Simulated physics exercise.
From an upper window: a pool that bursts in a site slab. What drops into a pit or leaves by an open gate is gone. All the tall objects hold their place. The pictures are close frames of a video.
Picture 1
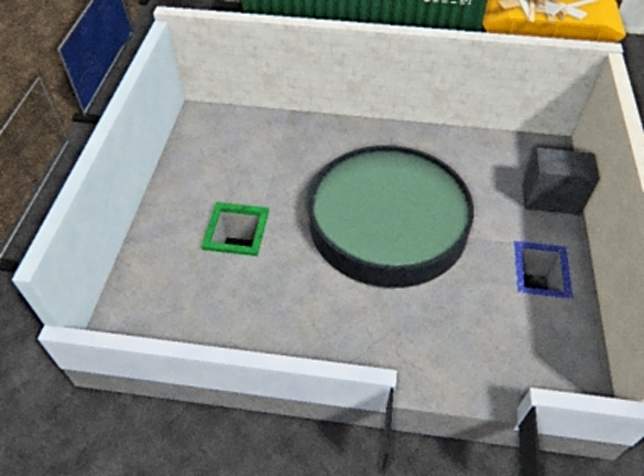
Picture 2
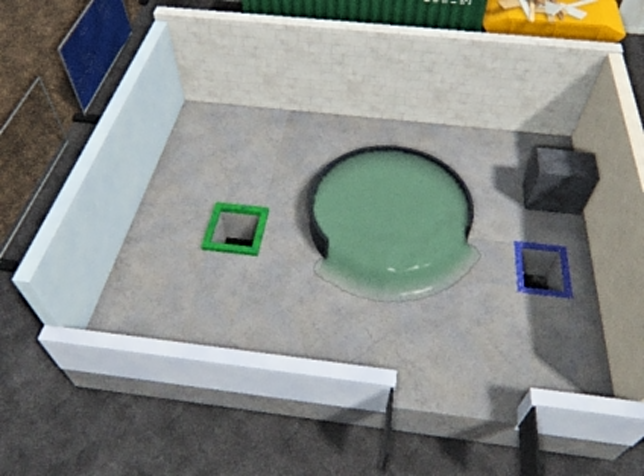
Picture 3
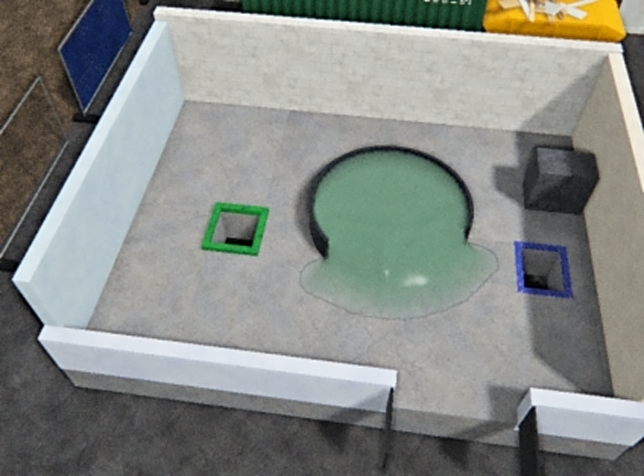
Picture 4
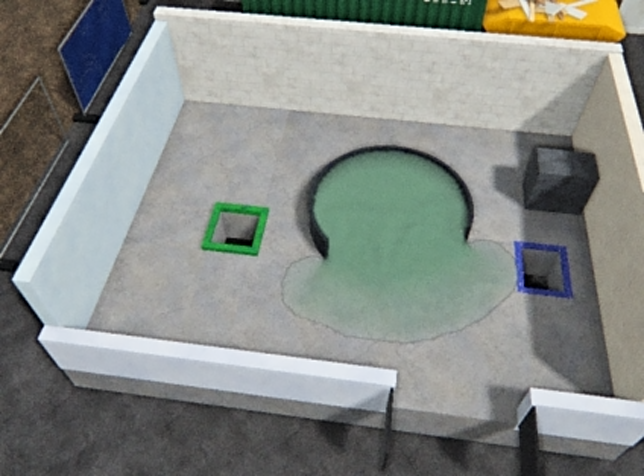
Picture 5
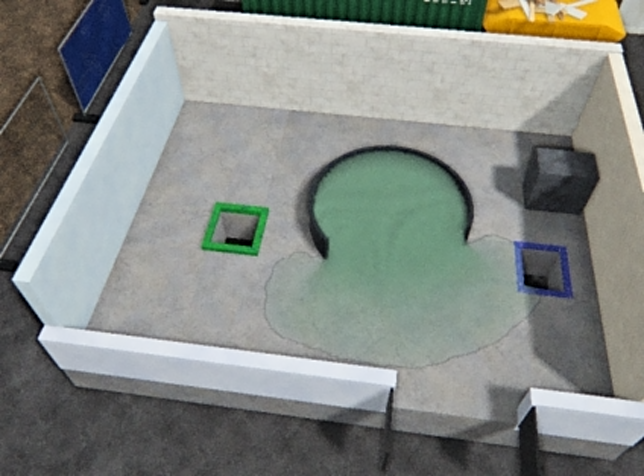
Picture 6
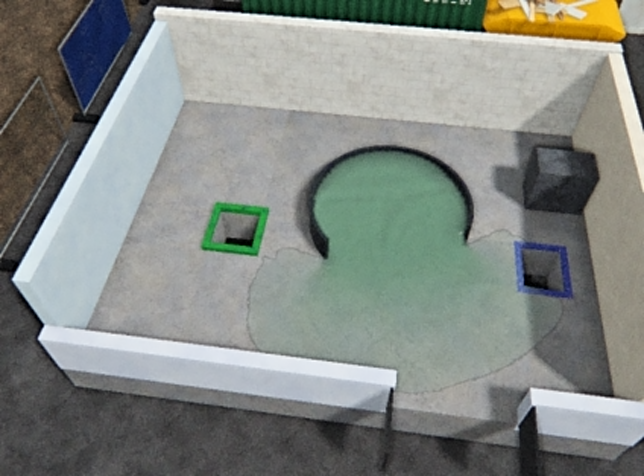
Green water bursts from the front of a round pool and spreads across the grey slab.
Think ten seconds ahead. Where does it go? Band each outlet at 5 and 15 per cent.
One by one: The gate takes over 15 %; the green pit takes under 5 %; the blue pit takes from 5 to 15 %.
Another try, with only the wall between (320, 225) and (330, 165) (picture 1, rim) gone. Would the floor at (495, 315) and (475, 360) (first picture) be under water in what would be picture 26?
One after the other: Free of water, no water.
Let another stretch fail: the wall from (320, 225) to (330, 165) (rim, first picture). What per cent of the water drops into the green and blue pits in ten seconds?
Per cent: Green 14, blue 0.
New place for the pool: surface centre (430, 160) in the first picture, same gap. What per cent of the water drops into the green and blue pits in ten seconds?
Roughly, in per cent: Green 0, blue 20.
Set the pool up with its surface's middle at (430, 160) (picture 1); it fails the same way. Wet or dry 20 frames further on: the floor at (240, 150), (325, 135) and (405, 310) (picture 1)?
As listed: Not flooded, no water, flooded.
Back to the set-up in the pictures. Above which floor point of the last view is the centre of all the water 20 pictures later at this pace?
At about (387, 300).
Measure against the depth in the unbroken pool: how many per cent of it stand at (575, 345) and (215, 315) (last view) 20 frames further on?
In that order: 30 and 12 per cent.
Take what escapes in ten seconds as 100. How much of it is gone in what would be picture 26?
Close to 45 %.
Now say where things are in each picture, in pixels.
The first picture shows the pool at (391, 205) is whole and still.
In the second picture, the front is at (476, 253), out from the gap at (405, 280).
In the third picture, water pours out at (404, 280) and has run to (490, 257).
In the fourth picture, water pours out at (404, 281) and has run to (514, 268).
In the fifth picture, water pours out at (404, 281) and has run to (273, 315).
In the sixth picture, water pours out at (404, 281) and has run to (258, 332).
A moment on, water covers 35 % of the floor; the gate 2 %, the green pit 0 %, the blue pit 1 %.
Next, water covers 35 % of the floor; the gate 8 %, the green pit 0 %, the blue pit 2 %.
Then, water covers 40 % of the floor; the gate 20 %, the green pit 0 %, the blue pit 2 %.
Later, water covers 60 % of the floor; the gate 32 %, the green pit 0 %, the blue pit 6 %.
In the end, water covers 75 % of the floor; the gate 40 %, the green pit 0 %, the blue pit 11 %.
